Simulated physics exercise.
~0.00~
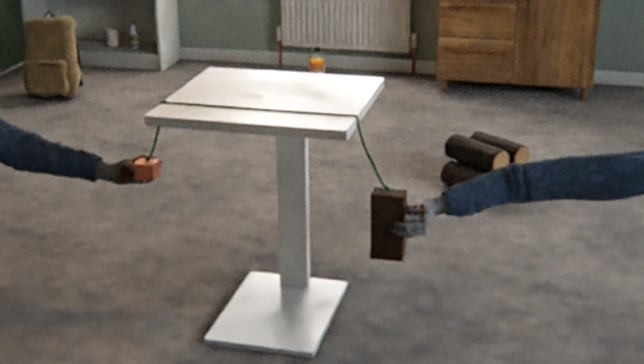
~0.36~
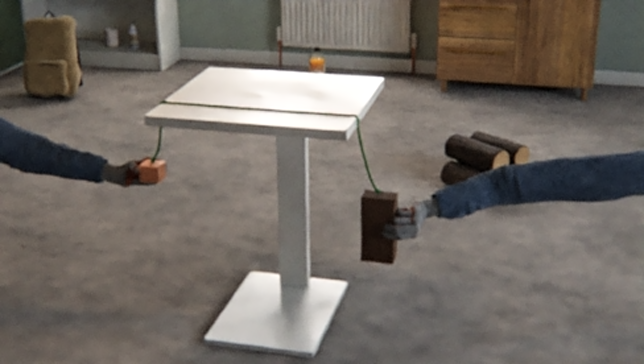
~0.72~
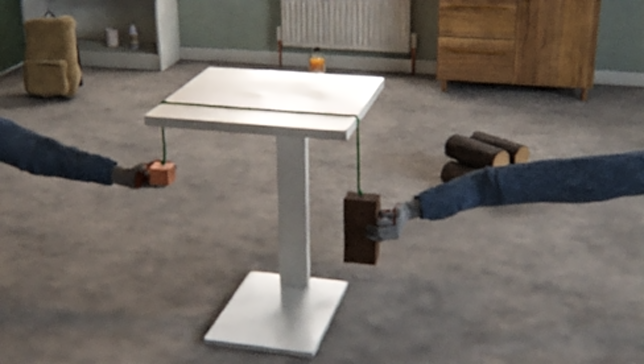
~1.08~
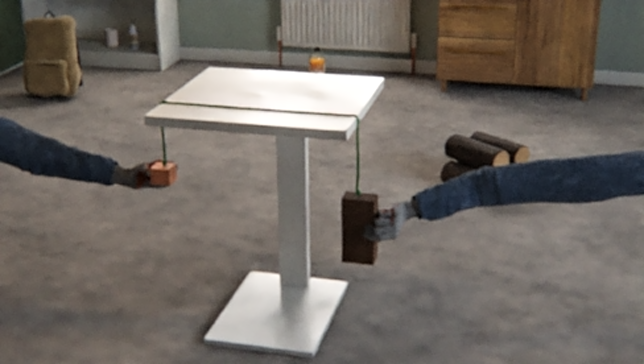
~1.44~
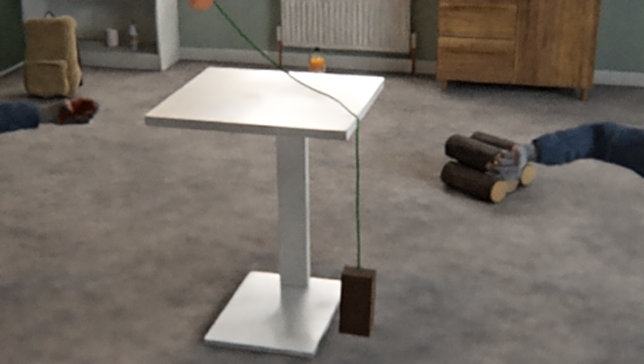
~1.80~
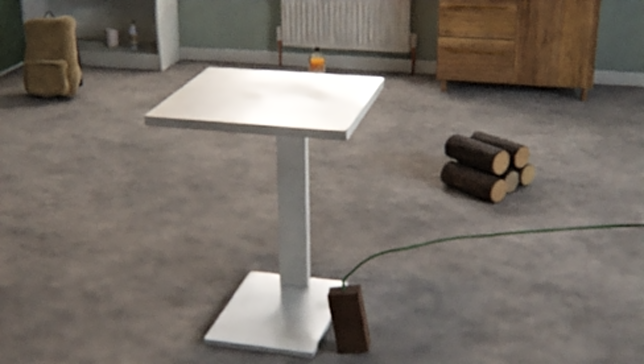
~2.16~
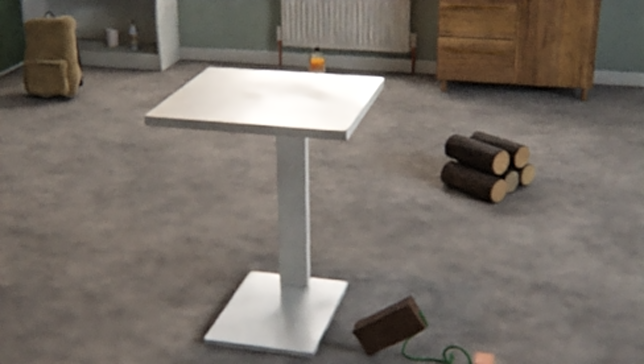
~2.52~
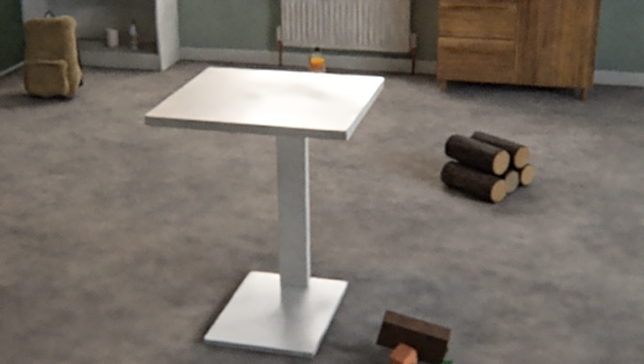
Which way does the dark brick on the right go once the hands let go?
The dark brick moves down, dropping beside the table to the floor.
